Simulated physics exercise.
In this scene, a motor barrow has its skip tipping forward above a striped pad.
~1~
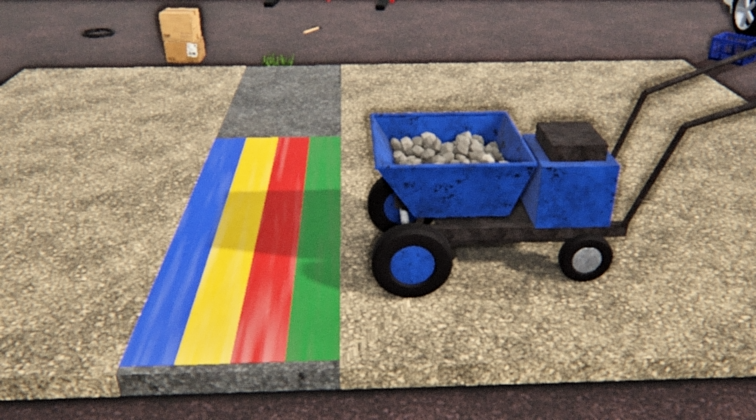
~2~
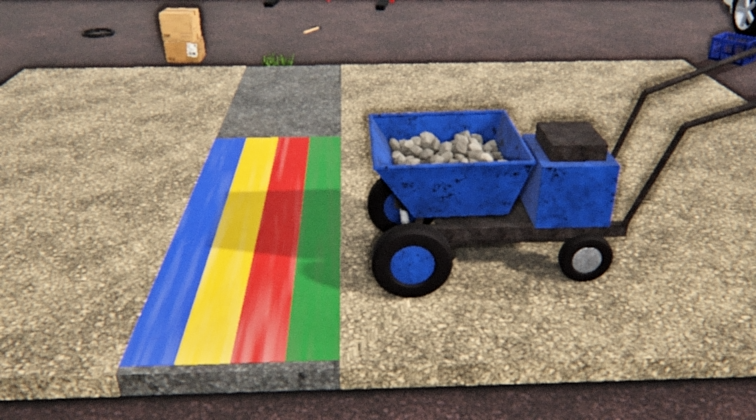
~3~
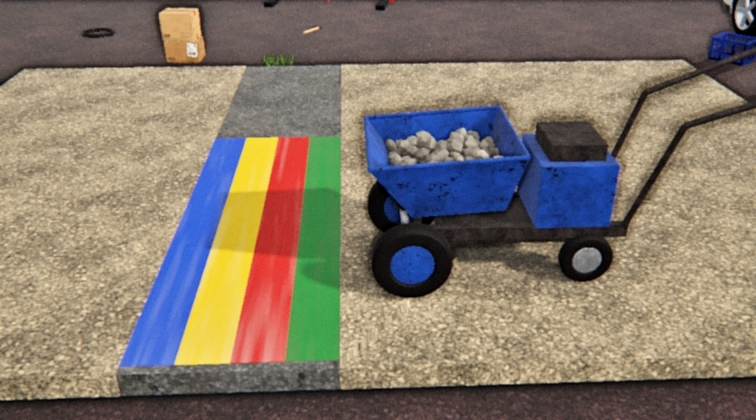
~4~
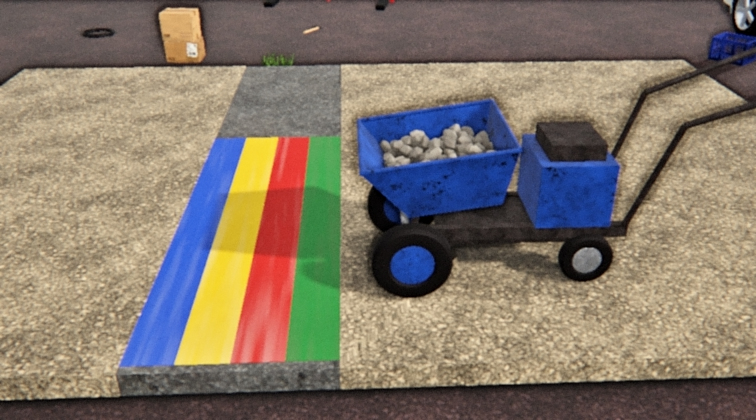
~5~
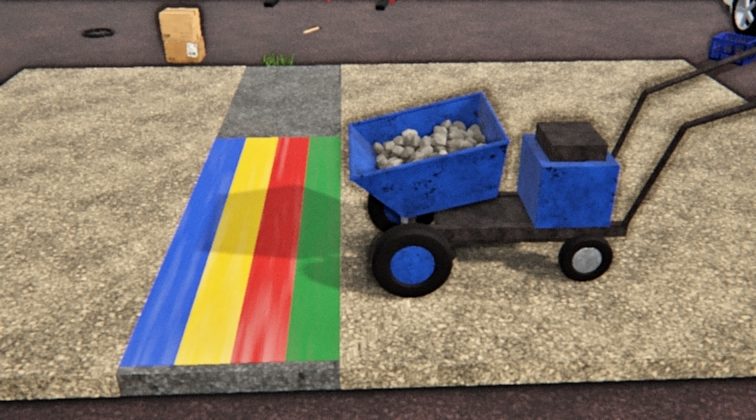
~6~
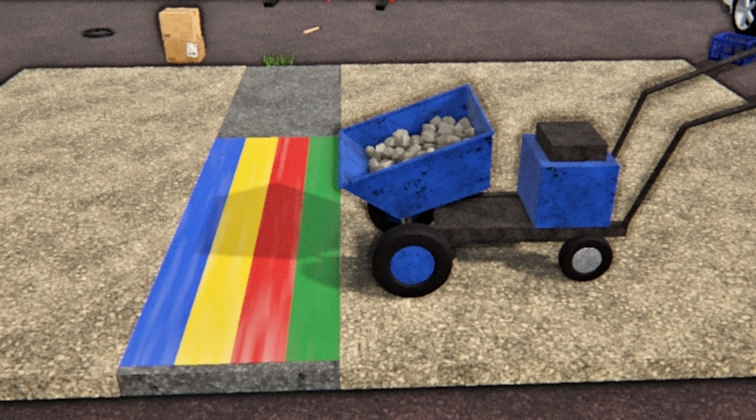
On a pale, gritty slab edged by dark paving, seen from a raised, steady viewpoint, a motor barrow stands to the right of a striped pad. Its blue skip holds grey broken stones, and the pad's stripes run blue, yellow, red and green from left to right. The skip starts level, then tilts steadily forward to the left, its lip lowering and its rear rising, while the wheels stay still.
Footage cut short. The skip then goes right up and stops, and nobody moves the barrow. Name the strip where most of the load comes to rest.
Red.
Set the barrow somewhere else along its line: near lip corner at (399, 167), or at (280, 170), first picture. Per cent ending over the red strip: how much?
Roughly 30 per cent first, then roughly 0 per cent.
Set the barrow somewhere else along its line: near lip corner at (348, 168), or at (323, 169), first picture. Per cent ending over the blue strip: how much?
About 10 % and 20 %.
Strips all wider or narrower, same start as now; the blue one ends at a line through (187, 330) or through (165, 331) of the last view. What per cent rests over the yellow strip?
I get 30 % for the first one and 20 % for the second.
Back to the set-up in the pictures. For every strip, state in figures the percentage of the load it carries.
So the green strip ends with 15 %, the red strip with 50 %, the yellow strip with 20 % and the blue strip with 0 %.
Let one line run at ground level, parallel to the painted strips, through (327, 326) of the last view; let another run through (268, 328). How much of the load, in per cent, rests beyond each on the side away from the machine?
In order: 80 percent, then 50 percent.
Soon, skip tipped steeply; all in the skip.
A while on, skip tipped right over; most in the skip; a stray few over the green strip; a small part over the red strip.
Towards the end, skip tipped right over; about a third in the skip; a small part over the green strip; about half over the red strip; a small part over the yellow strip; a stray few over the blue strip.
Finally, skip tipped right over; about a quarter in the skip; a small part over the green strip; about half over the red strip; about a quarter over the yellow strip; a stray few over the blue strip.
